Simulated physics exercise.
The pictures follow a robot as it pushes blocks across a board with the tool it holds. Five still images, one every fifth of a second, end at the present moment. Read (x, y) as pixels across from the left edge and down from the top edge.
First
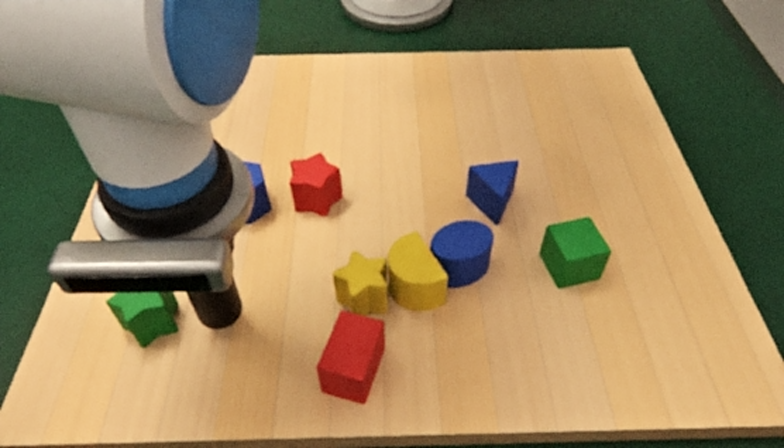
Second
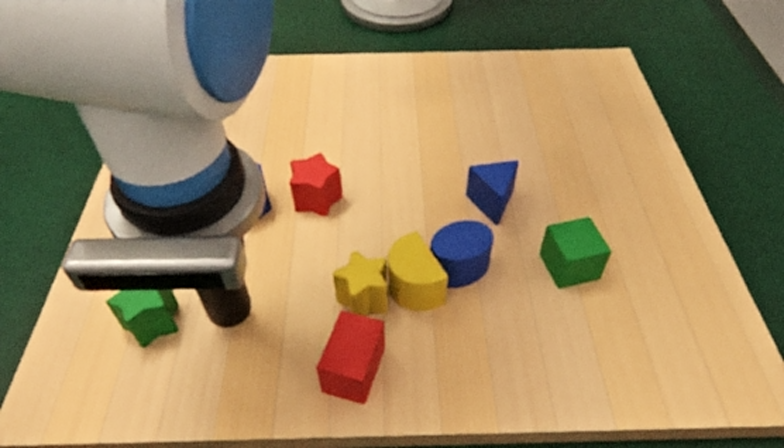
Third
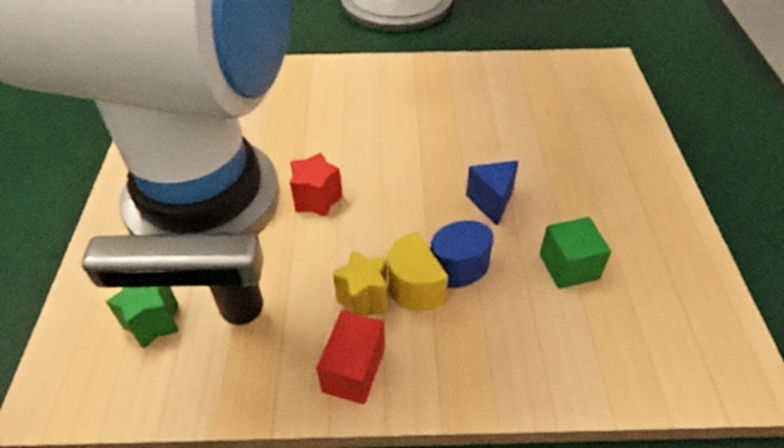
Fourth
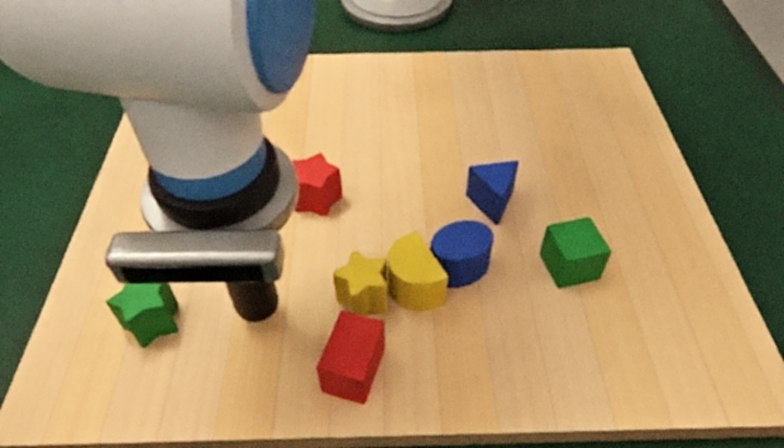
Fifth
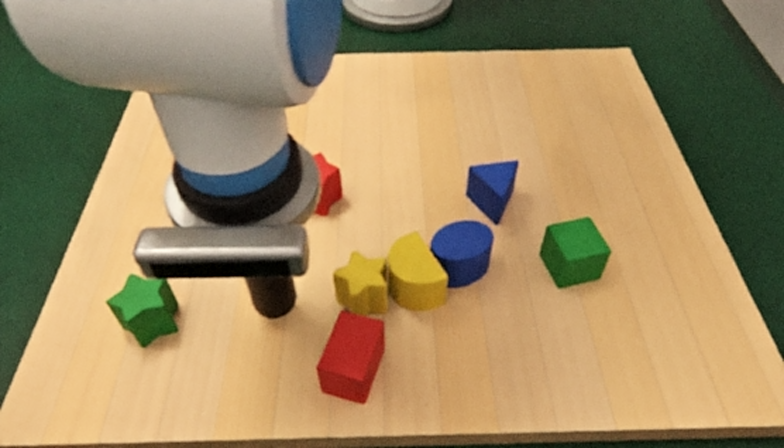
A white and blue robot arm with a dark cylindrical tip reaches over the left side of a pale wooden board on a green surface, seen from above at an angle. A green star sits at left, red and blue pieces behind, yellow pieces and a red block near the middle, and a green block at right. The arm glides slowly rightward, touching nothing, while the blocks and view stay still.
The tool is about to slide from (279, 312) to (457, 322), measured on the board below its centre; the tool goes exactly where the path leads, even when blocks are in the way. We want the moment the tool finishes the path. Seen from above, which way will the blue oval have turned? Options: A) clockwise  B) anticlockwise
I choose A.
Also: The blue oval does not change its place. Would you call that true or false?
This is false.
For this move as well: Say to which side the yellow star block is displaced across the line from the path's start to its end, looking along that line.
Displaced left.
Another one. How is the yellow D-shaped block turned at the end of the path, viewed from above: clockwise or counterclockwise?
Viewed from the top, it goes anticlockwise.
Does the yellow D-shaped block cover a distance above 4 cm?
Yes
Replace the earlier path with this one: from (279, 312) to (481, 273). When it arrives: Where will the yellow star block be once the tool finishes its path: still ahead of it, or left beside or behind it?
My guess is it keeps its place ahead of the tool.
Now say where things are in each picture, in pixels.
Tip of the tool at (221, 312), middles of tops, red oblong block at (351, 343), yellow star block at (362, 271), yellow D-shaped block at (414, 259), blue oval at (462, 239), in the first frame.
Tool at (230, 310), nothing pushed, in the second frame.
Tool at (242, 308), nothing pushed, in the third frame.
Tool at (258, 305), nothing pushed, in the fourth frame.
Tool at (276, 302), red oblong block at (351, 343), yellow star block at (362, 271), yellow D-shaped block at (414, 259), blue oval at (462, 239), in the fifth frame.
What follows on the original path. One third of the way, tool at (336, 305); yellow star block at (377, 266), turned 15° anticlockwise; yellow D-shaped block at (423, 256), turned 15° clockwise; blue oval at (472, 237).
Two thirds of the way, tool at (398, 308); yellow star block at (413, 258), turned 30° anticlockwise; yellow D-shaped block at (452, 239); blue oval at (500, 224), turned 15° clockwise.
At the end, tool at (459, 312); red oblong block unmoved; yellow star block at (438, 261), turned 75° anticlockwise; yellow D-shaped block at (459, 226), turned 20° anticlockwise; blue oval at (510, 215), turned 35° clockwise.
